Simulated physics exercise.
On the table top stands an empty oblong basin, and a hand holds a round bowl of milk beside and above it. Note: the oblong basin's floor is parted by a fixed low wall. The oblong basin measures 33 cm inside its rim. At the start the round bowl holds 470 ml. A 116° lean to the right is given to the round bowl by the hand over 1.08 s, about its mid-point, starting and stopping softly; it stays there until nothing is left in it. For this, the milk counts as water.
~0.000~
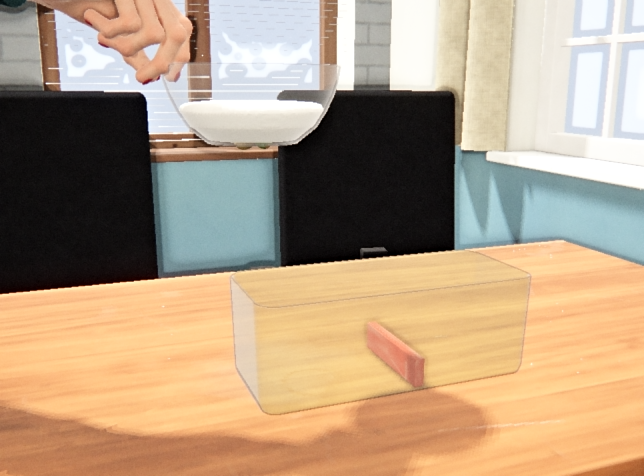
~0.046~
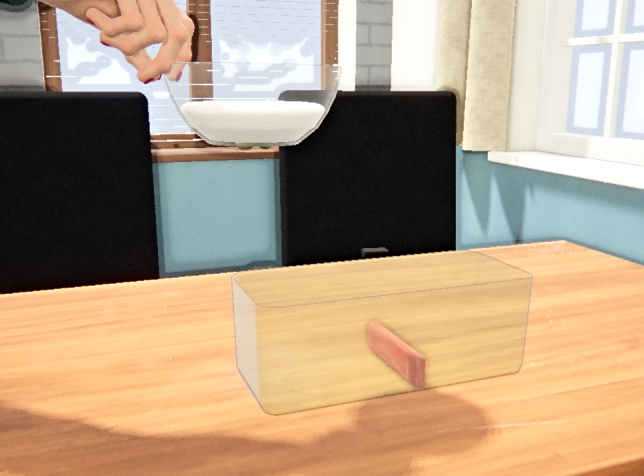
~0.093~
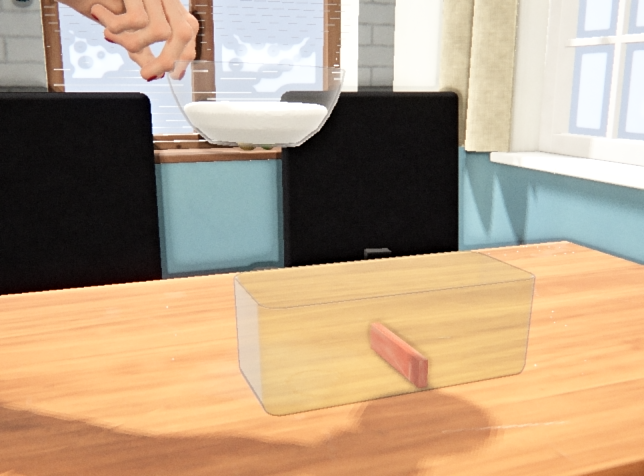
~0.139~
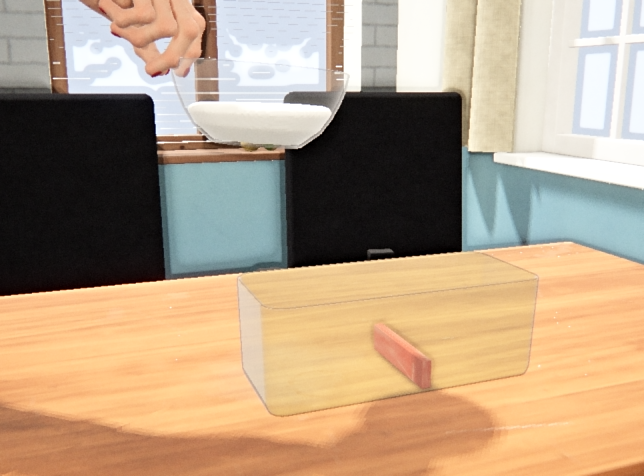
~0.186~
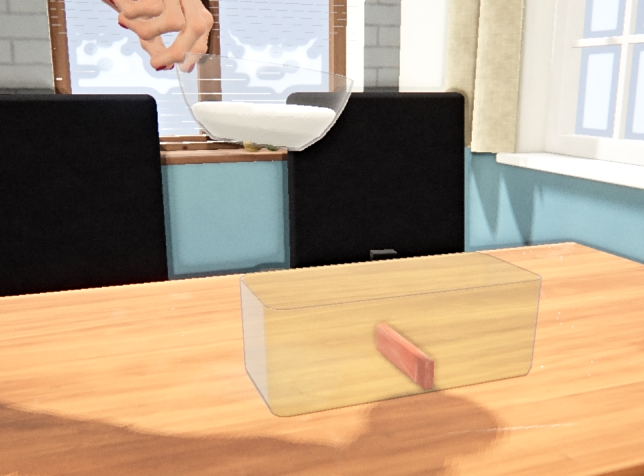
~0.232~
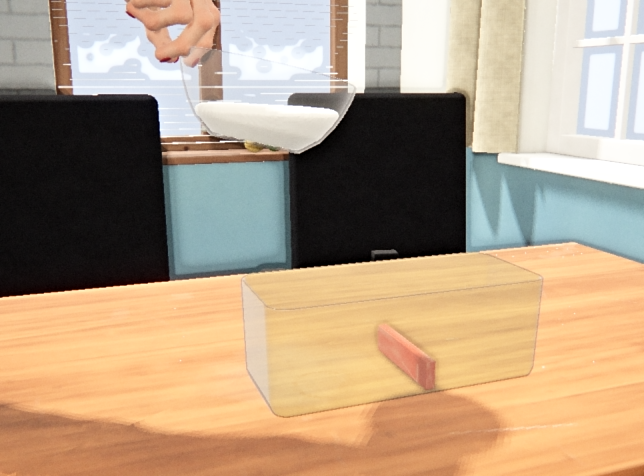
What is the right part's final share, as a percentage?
About 8 per cent.
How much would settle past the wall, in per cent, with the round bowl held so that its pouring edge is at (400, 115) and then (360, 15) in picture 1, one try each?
Respectively about 75 and 55 percent.
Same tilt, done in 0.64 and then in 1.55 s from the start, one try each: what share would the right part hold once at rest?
15 in a hundred, followed by 10 in a hundred.
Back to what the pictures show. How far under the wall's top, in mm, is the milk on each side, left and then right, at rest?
The left comes to roughly 16 mm and the right to roughly 32 mm.
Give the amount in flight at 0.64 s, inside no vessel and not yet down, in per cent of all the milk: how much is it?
Share: Roughly 50 per cent.
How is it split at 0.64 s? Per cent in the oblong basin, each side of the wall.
About 7 left, about 0 right.
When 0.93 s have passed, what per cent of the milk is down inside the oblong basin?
Near 92 per cent of the total.
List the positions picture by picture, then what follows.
The first frame shows tilt 0°; pouring edge (333, 69); surface from (178, 106) to (318, 105); the oblong basin's rim runs from (242, 291) to (502, 264); the wall's top is at (394, 341).
The second frame shows tilt 1°; pouring edge (335, 70); surface from (179, 106) to (319, 105).
The third frame shows tilt 2°; pouring edge (338, 73); surface from (181, 106) to (322, 107).
The fourth frame shows tilt 5°; pouring edge (342, 78); surface from (186, 106) to (325, 109).
The fifth frame shows tilt 8°; pouring edge (346, 84); surface from (191, 106) to (329, 111).
The sixth frame shows tilt 13°; pouring edge (348, 91); surface from (194, 106) to (332, 112).
By 0.64 s the tilt is 74° and 42 per cent is still to pour, 7 is left of the wall and 0 right of it.
By 0.93 s the tilt is 111° and 0 per cent is still to pour, 87 is left of the wall and 5 right of it.
By 1.24 s the tilt is 116° and 0 per cent is still to pour, 89 is left of the wall and 8 right of it.
By 1.58 s the tilt is 116° and 0 per cent is still to pour, 89 is left of the wall and 8 right of it.
At rest 90 per cent lies left of the wall, 8 right of it and 2 outside.
